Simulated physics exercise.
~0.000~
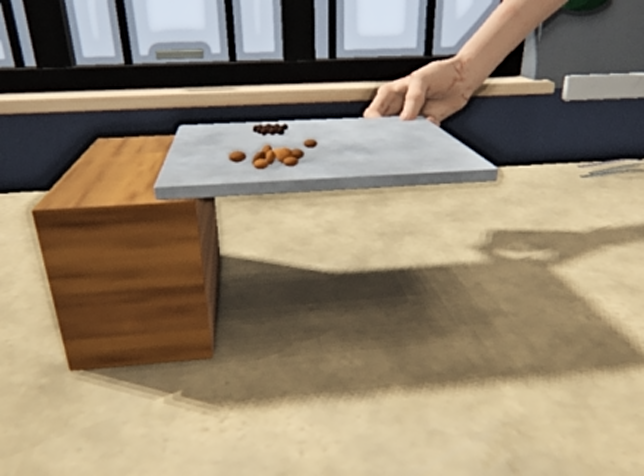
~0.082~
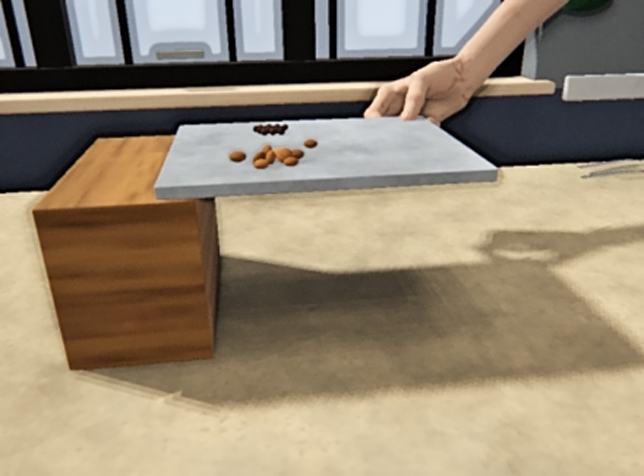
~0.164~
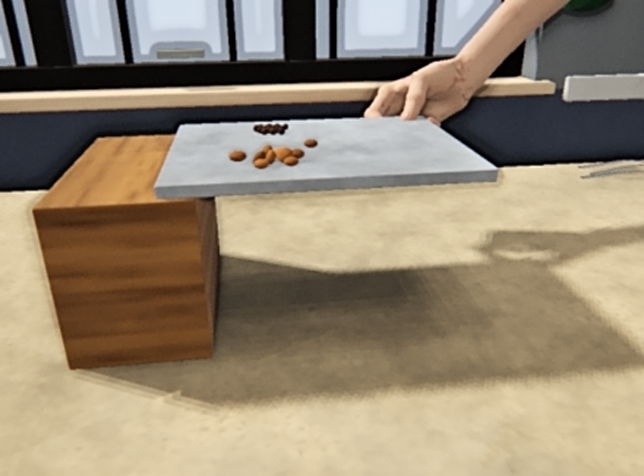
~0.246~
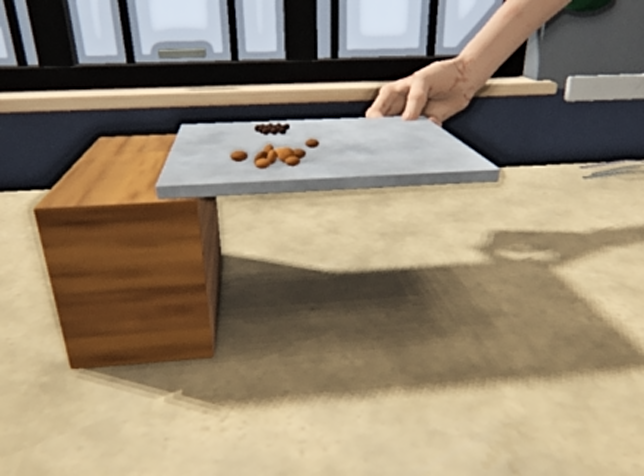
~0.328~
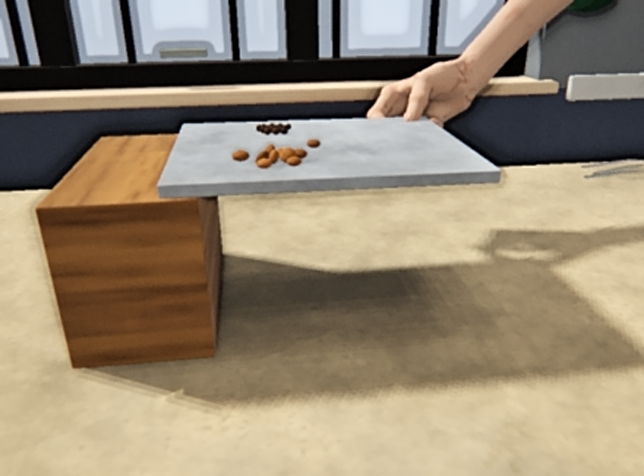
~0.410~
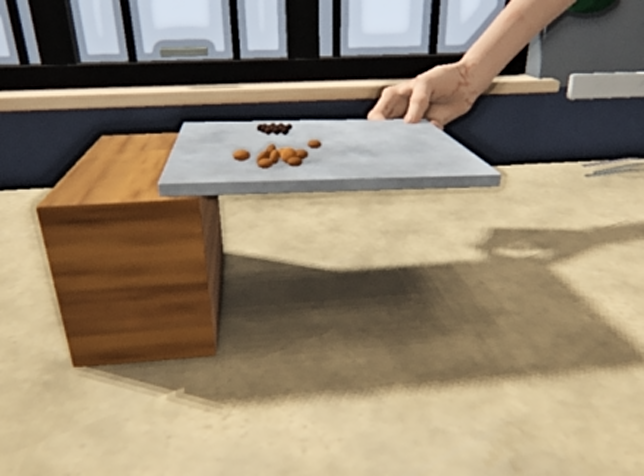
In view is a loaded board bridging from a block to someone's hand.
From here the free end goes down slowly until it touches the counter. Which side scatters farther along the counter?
Background group.
After 0.88 s, board sloping at 16°; front portion all still on the board; back portion all still on the board.
After 1.38 s, board sloping at 33°; front portion all still on the board; back portion mostly less than half a board's length out.
After 1.98 s, board resting at 37°; front portion mostly at the foot of the board; back portion mostly less than half a board's length out.
At rest (2.4 s), board resting at 37°; front portion mostly at the foot of the board; back portion mostly less than half a board's length out; the back portion has gone farther.
